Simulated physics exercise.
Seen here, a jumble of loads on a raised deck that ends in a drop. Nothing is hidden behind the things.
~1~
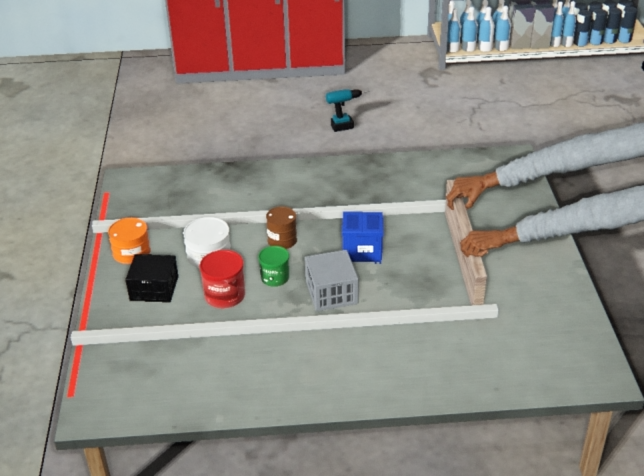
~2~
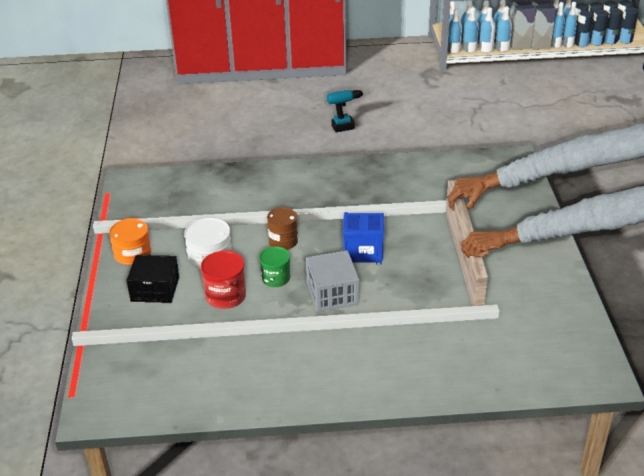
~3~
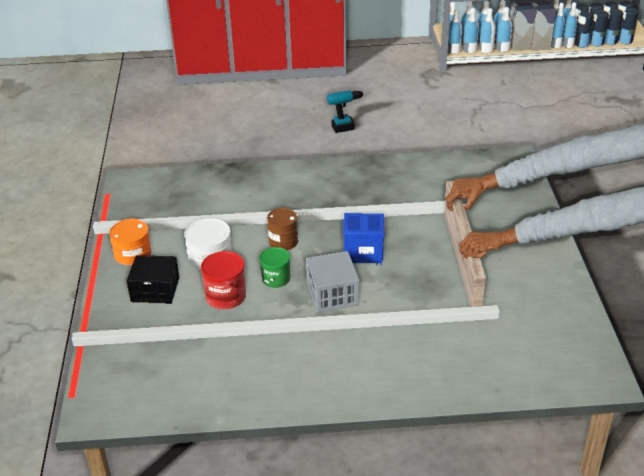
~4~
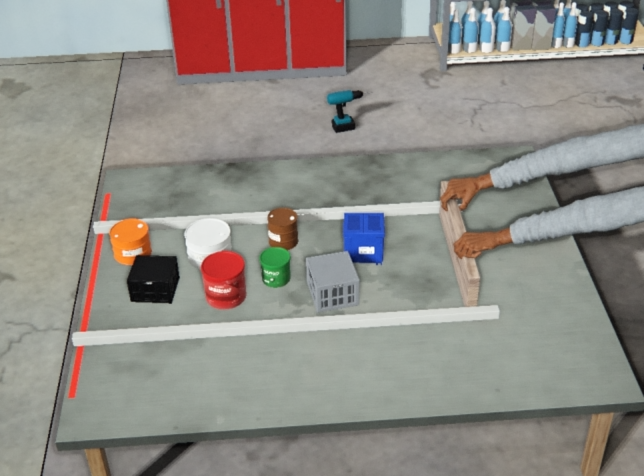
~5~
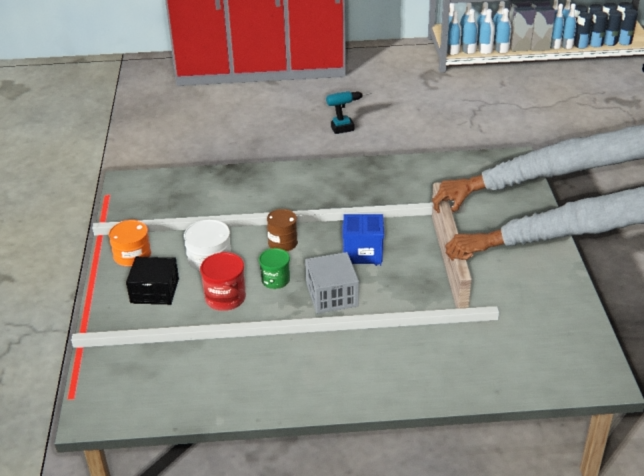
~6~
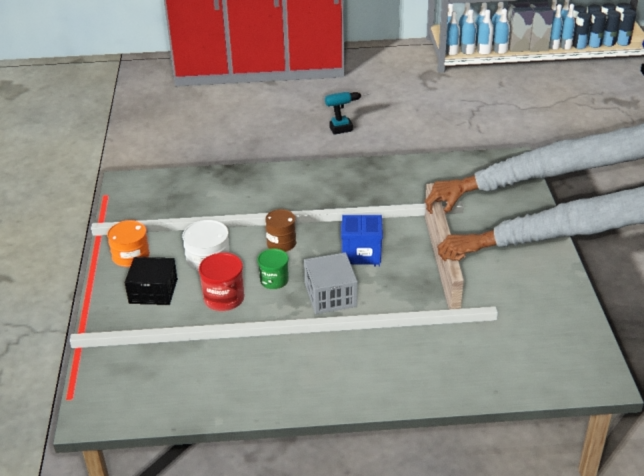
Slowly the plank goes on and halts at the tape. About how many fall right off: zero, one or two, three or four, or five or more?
The number that fall off is five or more.
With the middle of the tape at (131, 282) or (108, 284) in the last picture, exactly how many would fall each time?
In that order 5 and 5.
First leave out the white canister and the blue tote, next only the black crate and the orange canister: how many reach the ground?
6 in the first case, 6 in the second.
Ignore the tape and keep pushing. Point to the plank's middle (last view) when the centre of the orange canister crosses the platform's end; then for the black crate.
For the orange canister at (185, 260), for the black crate at (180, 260).
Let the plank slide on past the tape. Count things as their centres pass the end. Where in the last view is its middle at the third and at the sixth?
Near (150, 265) and (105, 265).
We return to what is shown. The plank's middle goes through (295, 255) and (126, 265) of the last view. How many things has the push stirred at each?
The counts are 5 and 8.
Soon after, none off yet; orange canister at rest near (129, 243); black crate at rest near (152, 281); white canister at rest near (207, 246).
Then, none off yet; orange canister moved a little near (109, 243); black crate moved about its own width near (111, 283); white canister moved about its own width near (147, 249).
At rest, the number that fall off is five or more; fallen, blue tote, grey crate, brown canister, green pail, red pail, white canister, black crate and orange canister.
